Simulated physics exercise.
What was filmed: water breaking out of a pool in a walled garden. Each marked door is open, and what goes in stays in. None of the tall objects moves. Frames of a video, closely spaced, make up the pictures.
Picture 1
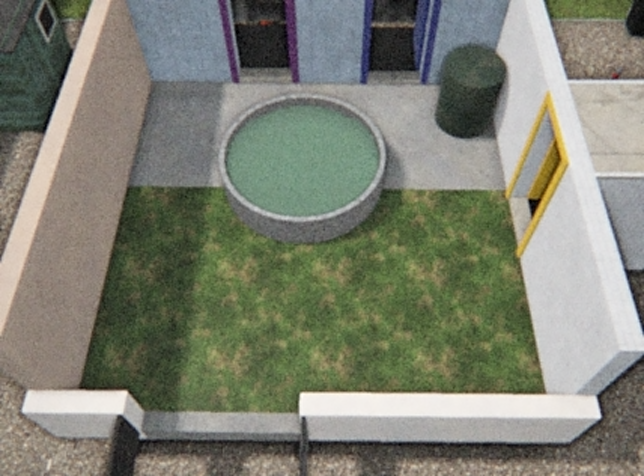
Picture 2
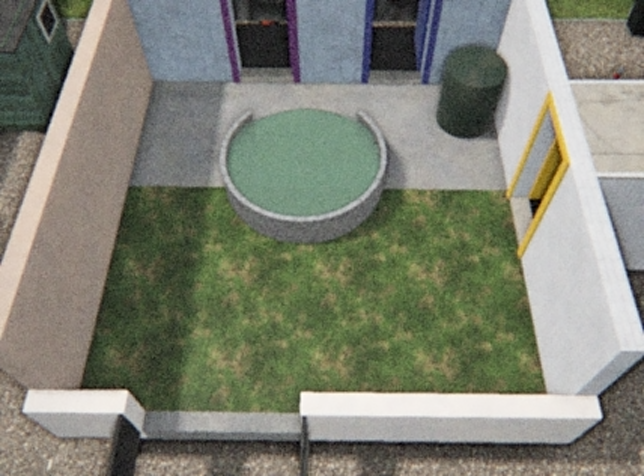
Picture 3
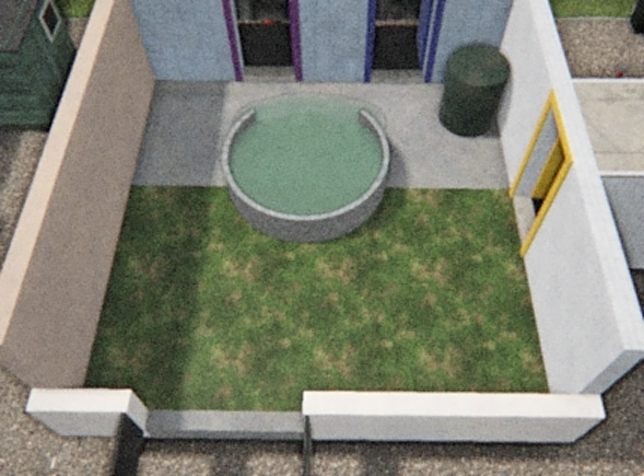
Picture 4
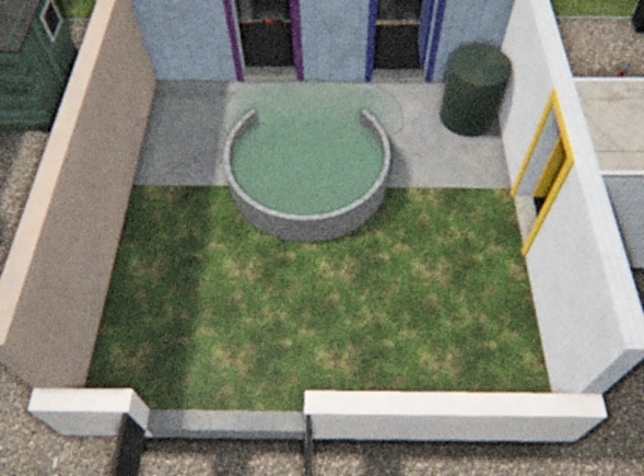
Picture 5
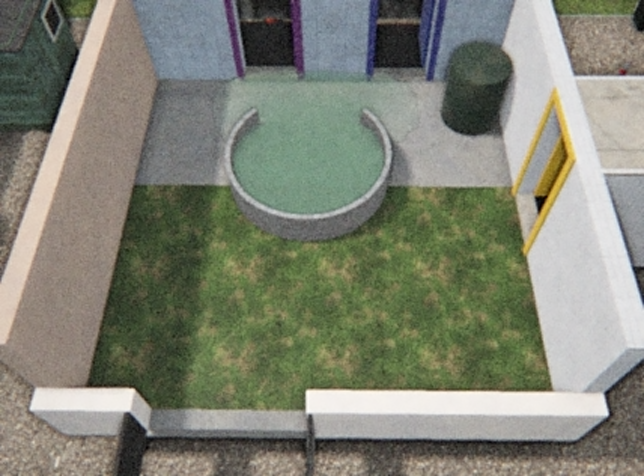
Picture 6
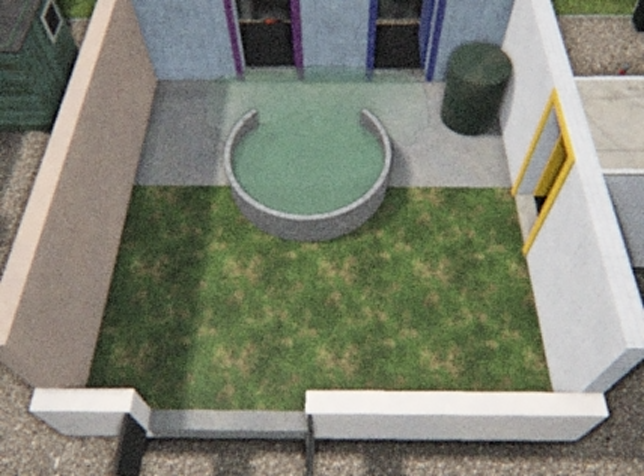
A walled yard is seen from high above, in a view that barely shifts. A round grey pool of green water sits between mottled grass and grey paving, with purple- and blue-edged doorways behind it, a dark green cylinder to the right and a yellow-edged opening in the right wall. The pool's far rim opens, and water pours through the gap, spreading in a thin sheet across the paving toward the pale blue wall.
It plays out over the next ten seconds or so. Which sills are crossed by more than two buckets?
The yellow door keeps inside the limit; the purple door overshoots the limit; the blue door overshoots the limit.
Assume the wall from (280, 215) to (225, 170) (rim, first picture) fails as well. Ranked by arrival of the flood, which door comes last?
It's the one in yellow.
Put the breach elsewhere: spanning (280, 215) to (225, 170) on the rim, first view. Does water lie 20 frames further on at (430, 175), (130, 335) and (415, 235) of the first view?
Going through them, the first would be still bare, the next submerged and the last still bare.
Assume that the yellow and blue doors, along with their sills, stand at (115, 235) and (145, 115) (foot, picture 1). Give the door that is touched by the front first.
I reckon it's the door marked purple.
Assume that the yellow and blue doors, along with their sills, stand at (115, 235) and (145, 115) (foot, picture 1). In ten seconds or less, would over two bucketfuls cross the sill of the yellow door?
Yellow: Under the limit.
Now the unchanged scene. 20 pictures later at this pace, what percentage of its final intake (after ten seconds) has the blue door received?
By then roughly 45 percent of the ten-second total is in.
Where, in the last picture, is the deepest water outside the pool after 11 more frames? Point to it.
I'd go with (489, 99) as the deepest place.
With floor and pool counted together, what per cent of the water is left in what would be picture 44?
Close to 80 in a hundred.
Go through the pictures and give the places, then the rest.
The first picture shows still water in the round pool at (302, 157).
In the second picture, water pours out on the round pool's far side and has run to a hidden place.
In the third picture, the front is at (380, 118), out from the gap on the round pool's far side.
In the fourth picture, water pours out on the round pool's far side and has run to (395, 107).
In the fifth picture, the front is at (401, 83), out from the gap on the round pool's far side.
In the sixth picture, water pours out on the round pool's far side and has run to (415, 83).
A moment on, water covers 15 % of the floor; the yellow door not reached, the purple door over two buckets in, the blue door under two buckets in.
Next, water covers 25 % of the floor; the yellow door not reached, the purple door far over two buckets in, the blue door over two buckets in.
Then, water covers 40 % of the floor; the yellow door wet at the sill, nothing in, the purple door far over two buckets in, the blue door far over two buckets in.
Later, water covers 75 % of the floor; the yellow door wet at the sill, nothing in, the purple door far over two buckets in, the blue door far over two buckets in.
In the end, water covers 100 % of the floor; the yellow door wet at the sill, nothing in, the purple door far over two buckets in, the blue door far over two buckets in.
